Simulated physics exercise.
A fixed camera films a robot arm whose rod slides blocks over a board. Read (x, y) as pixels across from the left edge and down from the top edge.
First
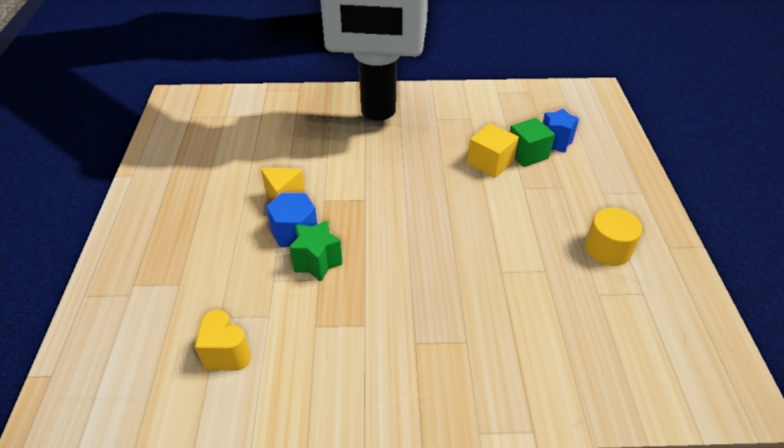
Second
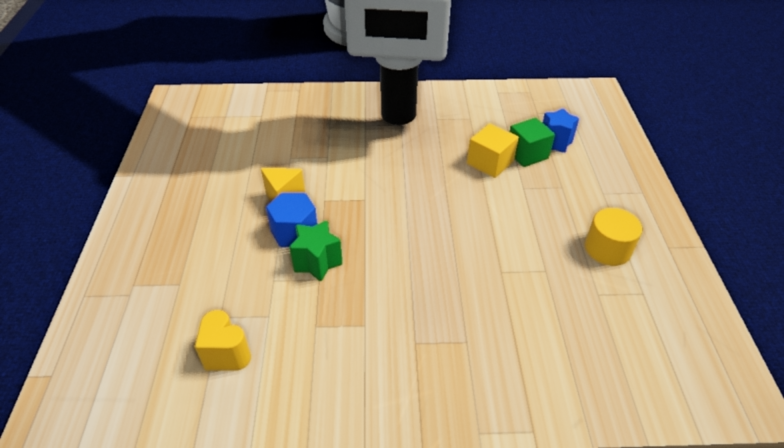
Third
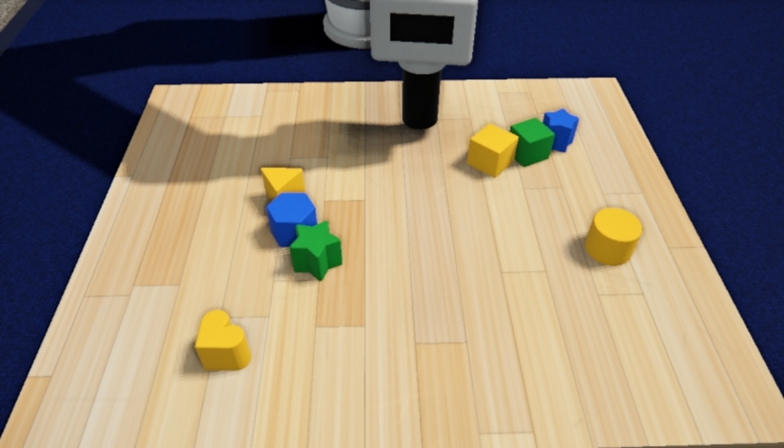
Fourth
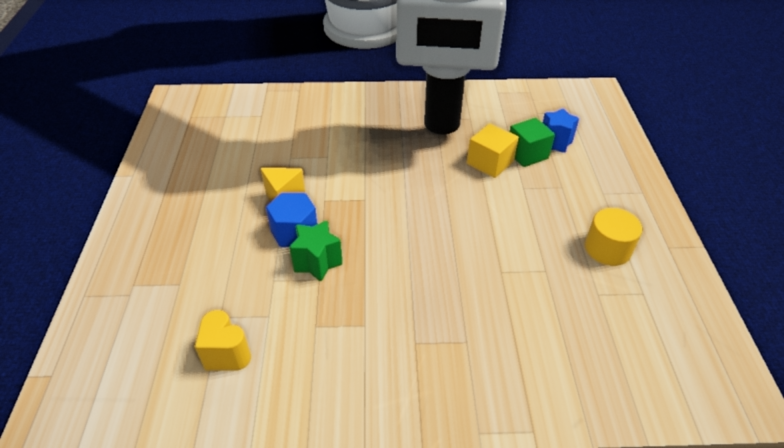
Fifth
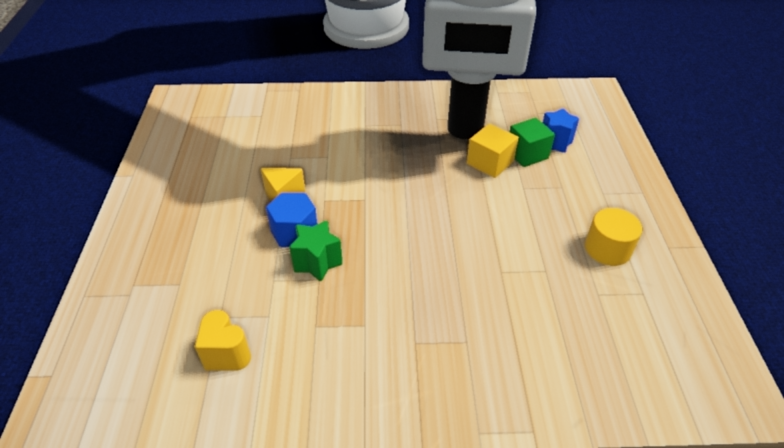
On a wooden tabletop, a robot arm's black rod sliding right toward a yellow block while the scattered coloured blocks stay still.
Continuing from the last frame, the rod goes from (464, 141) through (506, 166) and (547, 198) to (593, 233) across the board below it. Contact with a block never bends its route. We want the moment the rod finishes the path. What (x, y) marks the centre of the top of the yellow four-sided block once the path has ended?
It sits at (556, 214).
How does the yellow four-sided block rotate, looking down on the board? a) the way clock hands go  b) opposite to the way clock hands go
The answer is a.
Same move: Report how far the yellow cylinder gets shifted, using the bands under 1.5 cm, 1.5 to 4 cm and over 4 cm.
Distance: Between 1.5 and 4 cm.
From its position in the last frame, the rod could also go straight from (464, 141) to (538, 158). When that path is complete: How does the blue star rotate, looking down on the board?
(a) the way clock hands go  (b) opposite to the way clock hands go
My pick is b.
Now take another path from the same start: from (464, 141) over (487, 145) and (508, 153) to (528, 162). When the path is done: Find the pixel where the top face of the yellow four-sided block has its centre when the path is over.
It will likely be found at (519, 158).
On the path given first. One third of the way, rod at (509, 154); yellow four-sided block at (525, 166), turned 45° clockwise; green four-sided block at (539, 130).
Two thirds of the way, rod at (550, 186); yellow four-sided block at (552, 200), turned 70° clockwise; green four-sided block at (540, 130).
At the end, rod at (597, 221); yellow four-sided block at (556, 214), turned 100° clockwise; green four-sided block at (540, 130); blue star unmoved; yellow cylinder at (636, 238).
